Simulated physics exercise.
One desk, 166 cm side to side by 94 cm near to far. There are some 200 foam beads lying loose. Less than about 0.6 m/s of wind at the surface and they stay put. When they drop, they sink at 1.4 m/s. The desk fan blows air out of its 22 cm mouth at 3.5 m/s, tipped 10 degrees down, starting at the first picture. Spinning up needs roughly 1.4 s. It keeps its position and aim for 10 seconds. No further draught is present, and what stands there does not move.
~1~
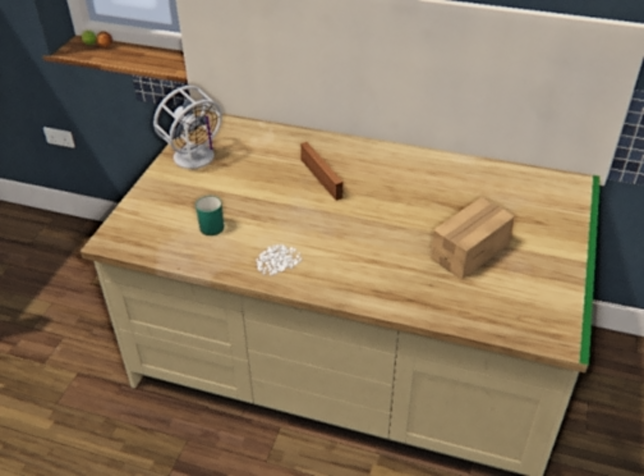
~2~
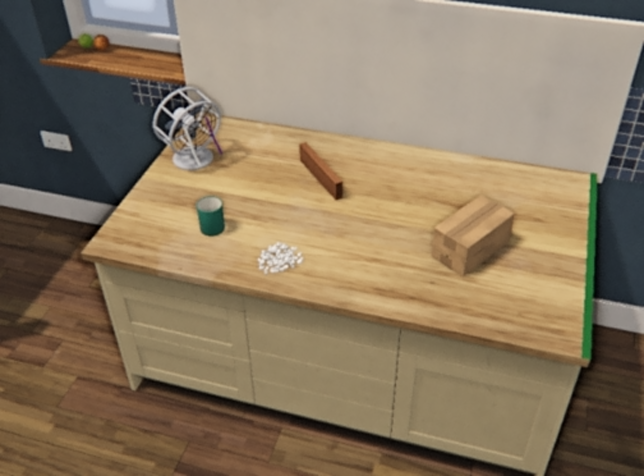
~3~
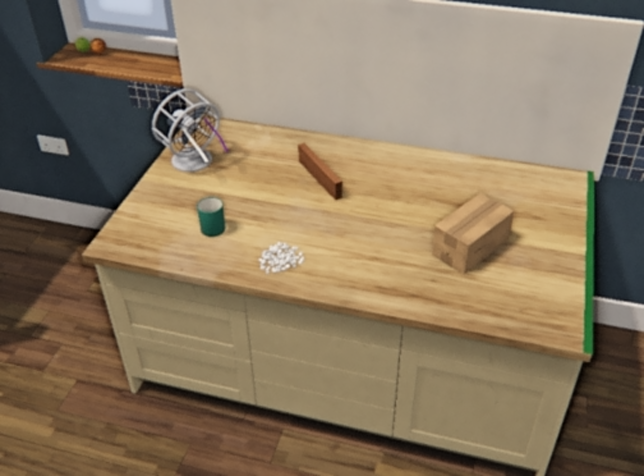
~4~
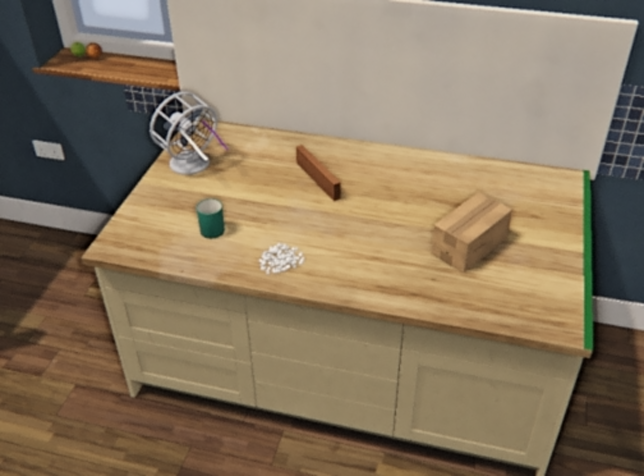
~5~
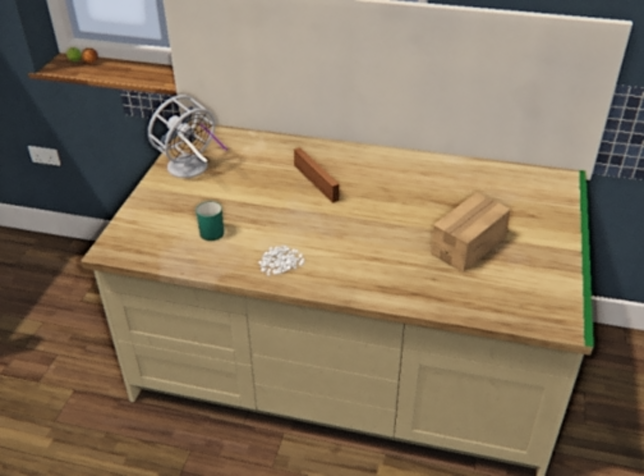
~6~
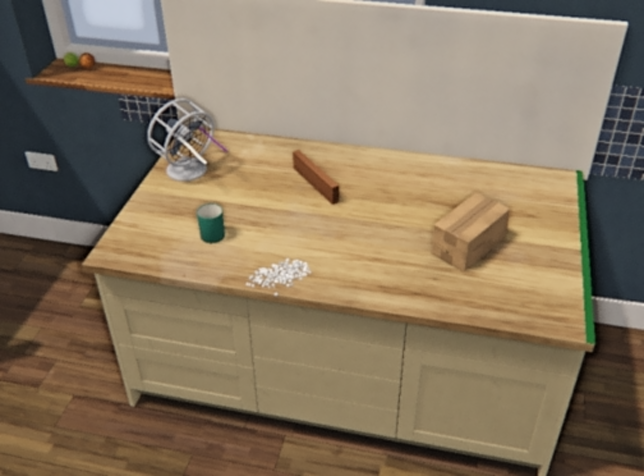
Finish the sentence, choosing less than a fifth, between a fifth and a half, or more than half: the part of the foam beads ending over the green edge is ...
The part over the green edge is less than a fifth.
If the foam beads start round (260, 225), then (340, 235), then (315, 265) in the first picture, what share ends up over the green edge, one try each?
Taking the three spots in order, you'd get around 0 percent, 30 percent and 0 percent.
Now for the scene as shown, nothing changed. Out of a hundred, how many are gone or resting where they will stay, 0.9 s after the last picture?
The share is about 100 %.
Then, 0.9 s after the last picture, 0 % are on the move or not yet settled, 0 % are over the green edge.
Then, 2.1 s after the last picture, 0 % are on the move or not yet settled, 0 % are over the green edge.
Then, 4.4 s after the last picture, 0 % are on the move or not yet settled, 0 % are over the green edge.
Then, 8.9 s after the last picture, at the end, 0 % are over the green edge.
